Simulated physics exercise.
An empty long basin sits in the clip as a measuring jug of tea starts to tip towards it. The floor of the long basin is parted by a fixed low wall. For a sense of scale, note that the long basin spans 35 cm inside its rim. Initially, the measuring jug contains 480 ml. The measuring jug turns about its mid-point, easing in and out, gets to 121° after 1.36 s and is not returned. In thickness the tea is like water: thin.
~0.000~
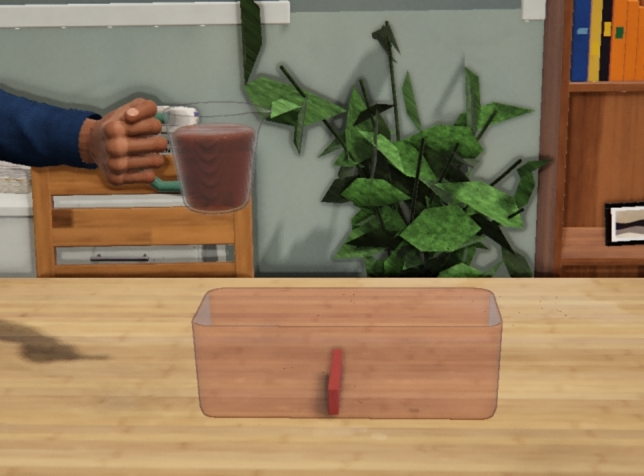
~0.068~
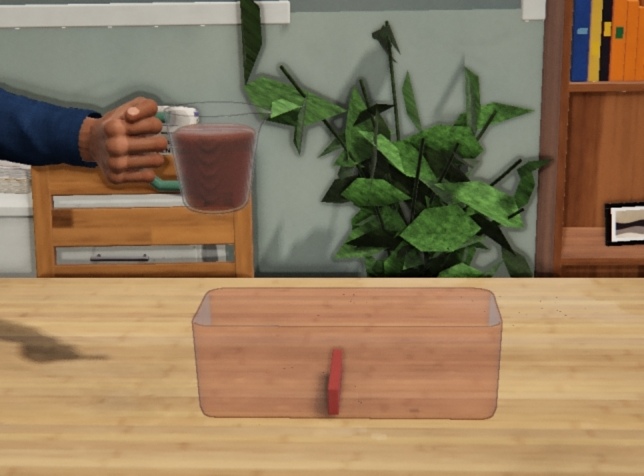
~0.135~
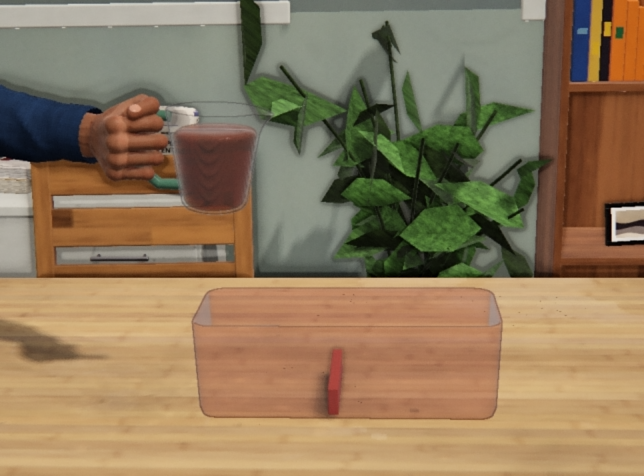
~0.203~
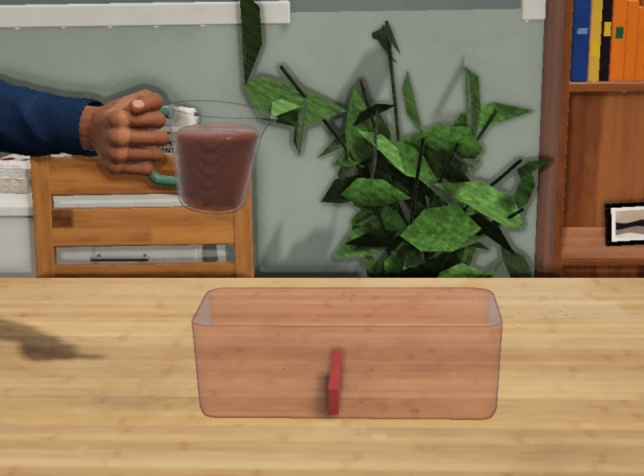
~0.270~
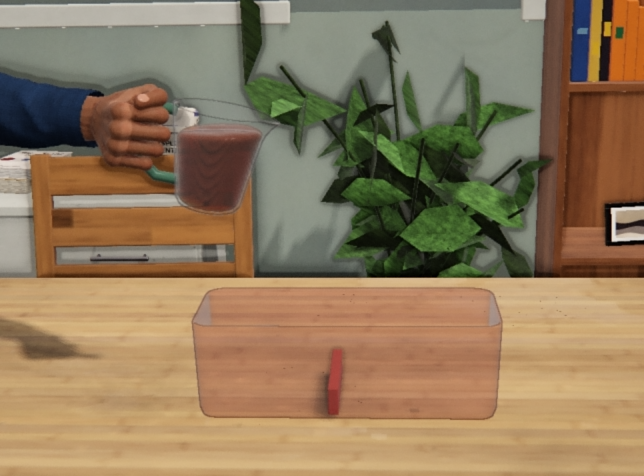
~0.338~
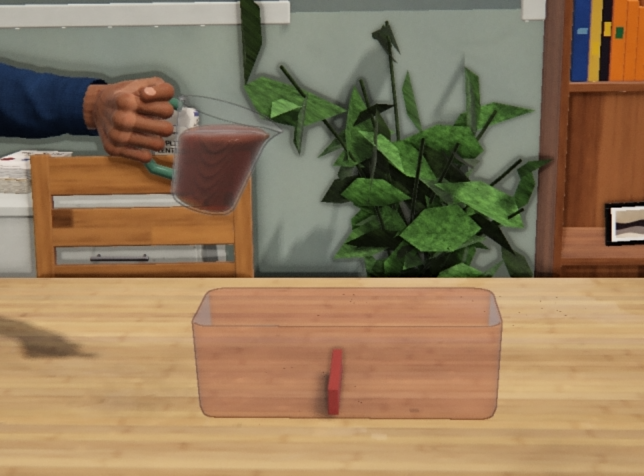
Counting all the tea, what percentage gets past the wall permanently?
The share past the wall is about 65 per cent.
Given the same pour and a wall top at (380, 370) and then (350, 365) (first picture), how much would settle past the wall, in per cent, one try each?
First try about 10 %, second try about 35 %.
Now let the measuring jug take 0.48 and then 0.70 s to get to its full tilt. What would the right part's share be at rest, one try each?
Respectively 30 and 35 %.
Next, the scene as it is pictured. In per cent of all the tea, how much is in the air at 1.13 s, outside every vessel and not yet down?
Roughly 14 per cent.
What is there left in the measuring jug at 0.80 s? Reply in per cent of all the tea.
Some 64 % of it is still there.
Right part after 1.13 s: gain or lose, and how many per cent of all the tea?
It ends up higher by roughly 3.
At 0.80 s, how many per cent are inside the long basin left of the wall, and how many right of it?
Left roughly 1, right roughly 10.
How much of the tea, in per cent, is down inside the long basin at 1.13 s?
That comes to about 82 percent.
After 0.80 s the tilt is 76° and 65 per cent is still to pour, 1 is left of the wall and 9 right of it.
After 1.13 s the tilt is 113° and 5 per cent is still to pour, 19 is left of the wall and 62 right of it.
After 1.48 s the tilt is 121° and 0 per cent is still to pour, 33 is left of the wall and 65 right of it.
After 1.86 s the tilt is 121° and 0 per cent is still to pour, 33 is left of the wall and 65 right of it.
In the end 33 per cent lies left of the wall, 65 right of it and 2 outside.
